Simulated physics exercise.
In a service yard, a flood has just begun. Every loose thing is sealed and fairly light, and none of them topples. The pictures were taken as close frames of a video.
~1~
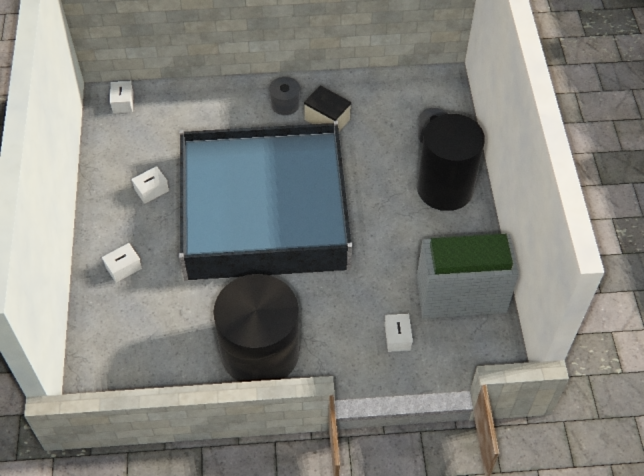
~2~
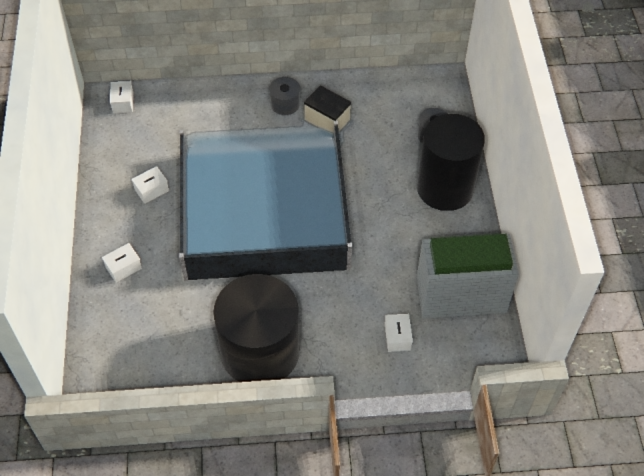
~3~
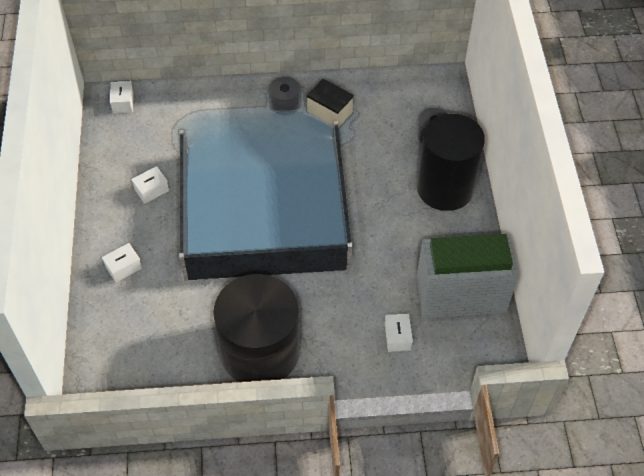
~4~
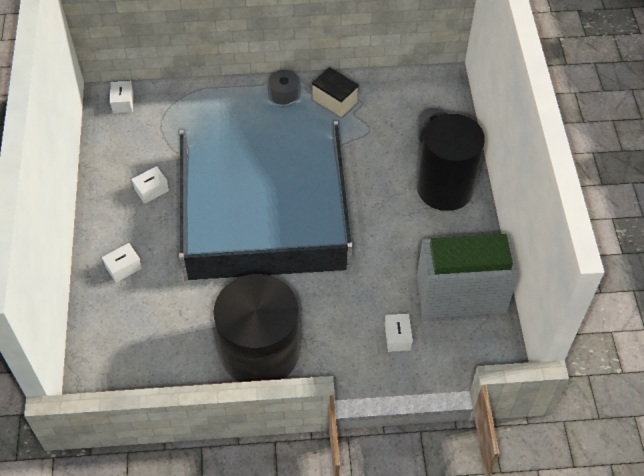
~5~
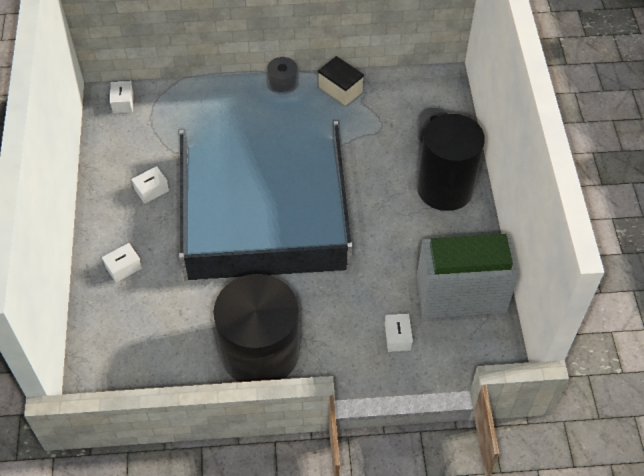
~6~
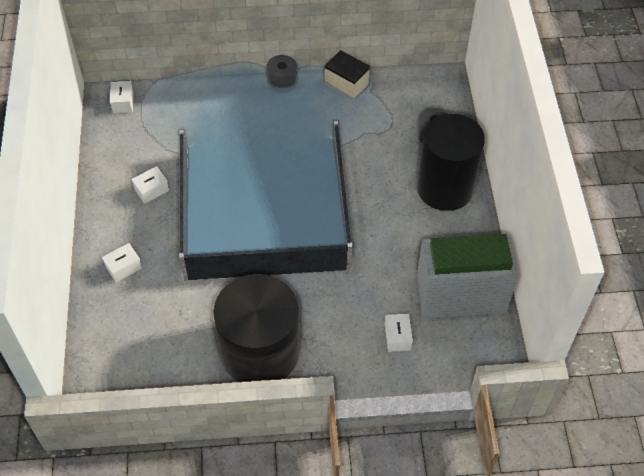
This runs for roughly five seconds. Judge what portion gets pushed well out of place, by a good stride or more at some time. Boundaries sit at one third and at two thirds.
The share is at least two thirds.
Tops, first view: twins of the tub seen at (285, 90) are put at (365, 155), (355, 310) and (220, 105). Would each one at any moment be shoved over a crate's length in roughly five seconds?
In order: Hardly budges, hardly budges, then shoved clear.
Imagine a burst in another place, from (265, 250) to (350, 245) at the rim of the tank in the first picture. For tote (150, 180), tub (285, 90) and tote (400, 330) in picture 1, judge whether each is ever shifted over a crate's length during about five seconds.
Outcome by item - short of that distance / short of that distance / displaced that far.
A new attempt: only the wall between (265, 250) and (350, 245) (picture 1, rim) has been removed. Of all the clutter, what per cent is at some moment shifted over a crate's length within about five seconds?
Estimate: Roughly 10 per cent.
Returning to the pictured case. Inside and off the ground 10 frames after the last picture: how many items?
Count: 2.
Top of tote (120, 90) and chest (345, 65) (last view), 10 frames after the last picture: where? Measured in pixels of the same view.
(98, 119) and (455, 75), roughly.
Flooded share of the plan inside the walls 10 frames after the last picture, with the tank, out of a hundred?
Roughly 40 %.
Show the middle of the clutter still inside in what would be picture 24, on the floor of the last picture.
Near (306, 210).
A moment on, 1 of 7 are well off their spots; 1 afloat.
Next, 3 of 7 are well off their spots; 2 afloat.
Later, 3 of 7 are well off their spots; 2 afloat.
In the end, 5 of 7 are well off their spots, and 5 have been at some point; 1 afloat.
